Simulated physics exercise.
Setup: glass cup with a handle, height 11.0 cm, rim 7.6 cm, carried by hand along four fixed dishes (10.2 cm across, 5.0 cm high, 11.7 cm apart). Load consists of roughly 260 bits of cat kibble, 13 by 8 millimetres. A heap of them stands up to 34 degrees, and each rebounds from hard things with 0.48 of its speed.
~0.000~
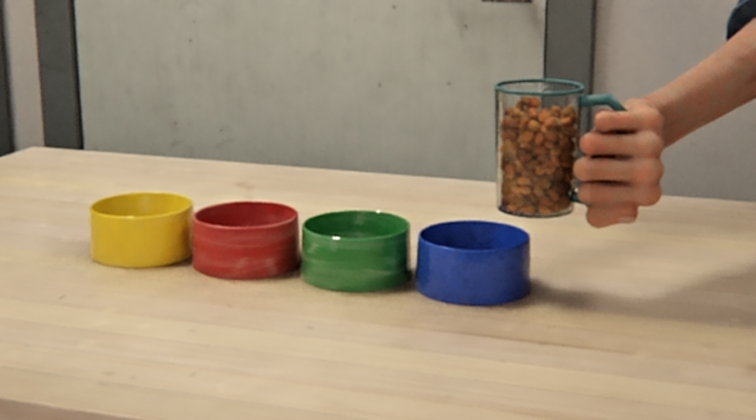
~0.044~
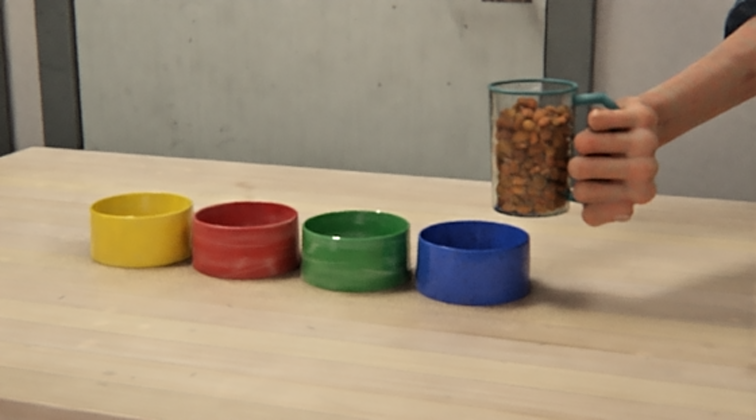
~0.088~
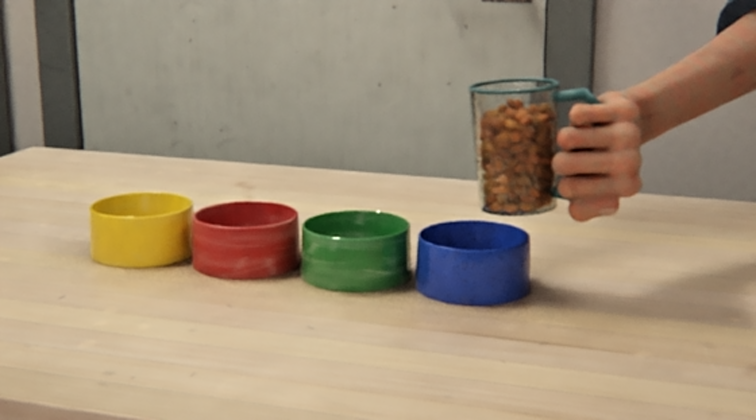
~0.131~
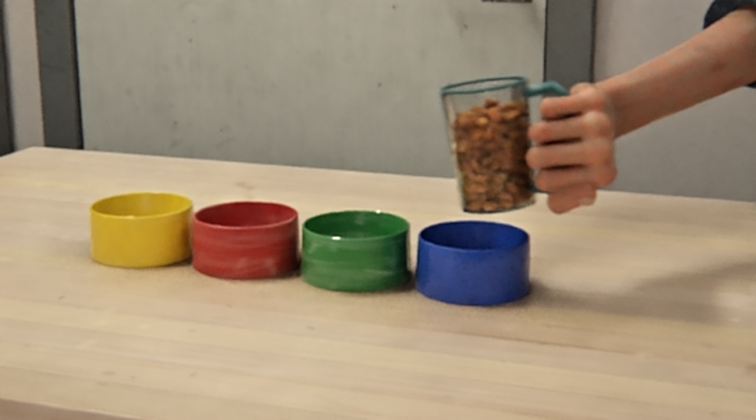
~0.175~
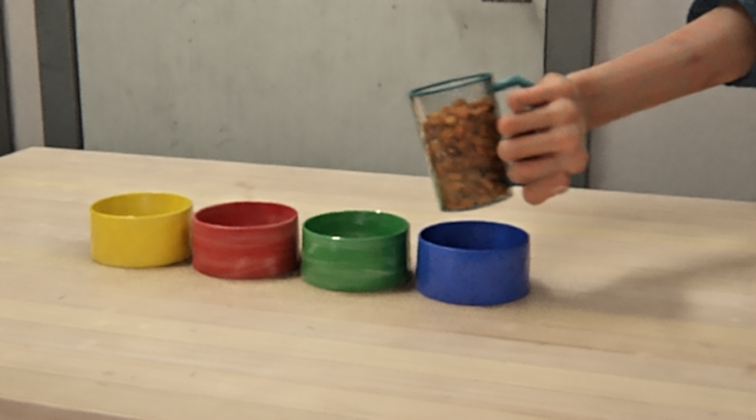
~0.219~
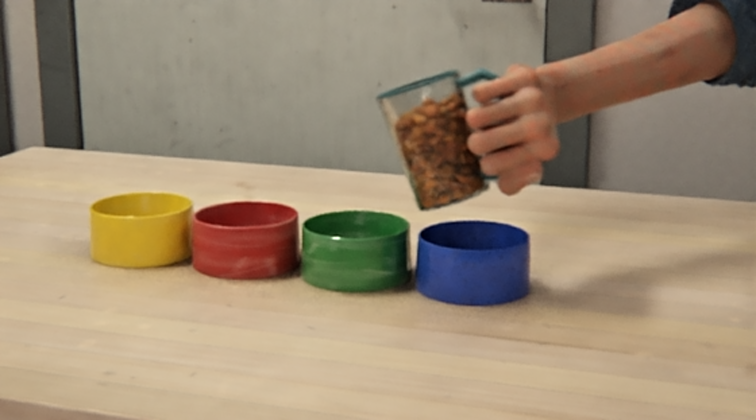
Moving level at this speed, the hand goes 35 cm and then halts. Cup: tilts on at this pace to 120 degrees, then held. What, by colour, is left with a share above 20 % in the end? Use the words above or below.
Red - below; blue - below; green - below; yellow - above; counter - below.
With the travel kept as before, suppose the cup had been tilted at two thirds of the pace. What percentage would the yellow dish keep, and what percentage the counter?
Yellow 100; counter 0.
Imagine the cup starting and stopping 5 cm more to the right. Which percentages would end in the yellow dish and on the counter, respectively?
Shares would be yellow 50 and counter 40.
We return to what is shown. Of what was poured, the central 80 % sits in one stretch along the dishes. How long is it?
Length: About 6 cm.
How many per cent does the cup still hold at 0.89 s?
About 85 per cent.
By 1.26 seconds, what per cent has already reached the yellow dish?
I'd say around 55 per cent.
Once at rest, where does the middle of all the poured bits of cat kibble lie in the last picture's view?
I'd put it at about (141, 226).
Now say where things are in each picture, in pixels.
In the first picture, cup at (537, 148), tilt 0 degrees, lip at (497, 85), moved 0.0 cm; middle of the pieces at (537, 162); blue dish at (474, 236); green dish at (356, 225); red dish at (246, 215); yellow dish at (142, 205).
In the second picture, cup at (532, 148), tilt 1 degrees, lip at (491, 85), moved 0.5 cm; middle of the pieces at (532, 162).
In the third picture, cup at (516, 147), tilt 4 degrees, lip at (472, 87), moved 1.9 cm; middle of the pieces at (517, 161).
In the fourth picture, cup at (491, 145), tilt 9 degrees, lip at (443, 89), moved 4.2 cm; middle of the pieces at (494, 159).
In the fifth picture, cup at (463, 143), tilt 14 degrees, lip at (411, 92), moved 6.8 cm; middle of the pieces at (467, 157).
In the sixth picture, cup at (436, 141), tilt 19 degrees, lip at (380, 96), moved 9.4 cm; middle of the pieces at (441, 155); blue dish at (474, 236); green dish at (356, 225); red dish at (246, 215); yellow dish at (142, 205). The cup turns about 120 degrees a second and travels 59 cm a second.
After 0.62 s, tilt 68 degrees; cup holds 100 %.
After 0.89 s, tilt 101 degrees; cup holds 85 %, yellow 10 %.
After 1.26 s, tilt 120 degrees; cup holds 40 %, yellow 55 %.
At rest (2.1 s), red 0 %, blue 0 %, green 0 %, yellow 95 %, counter 5 %.
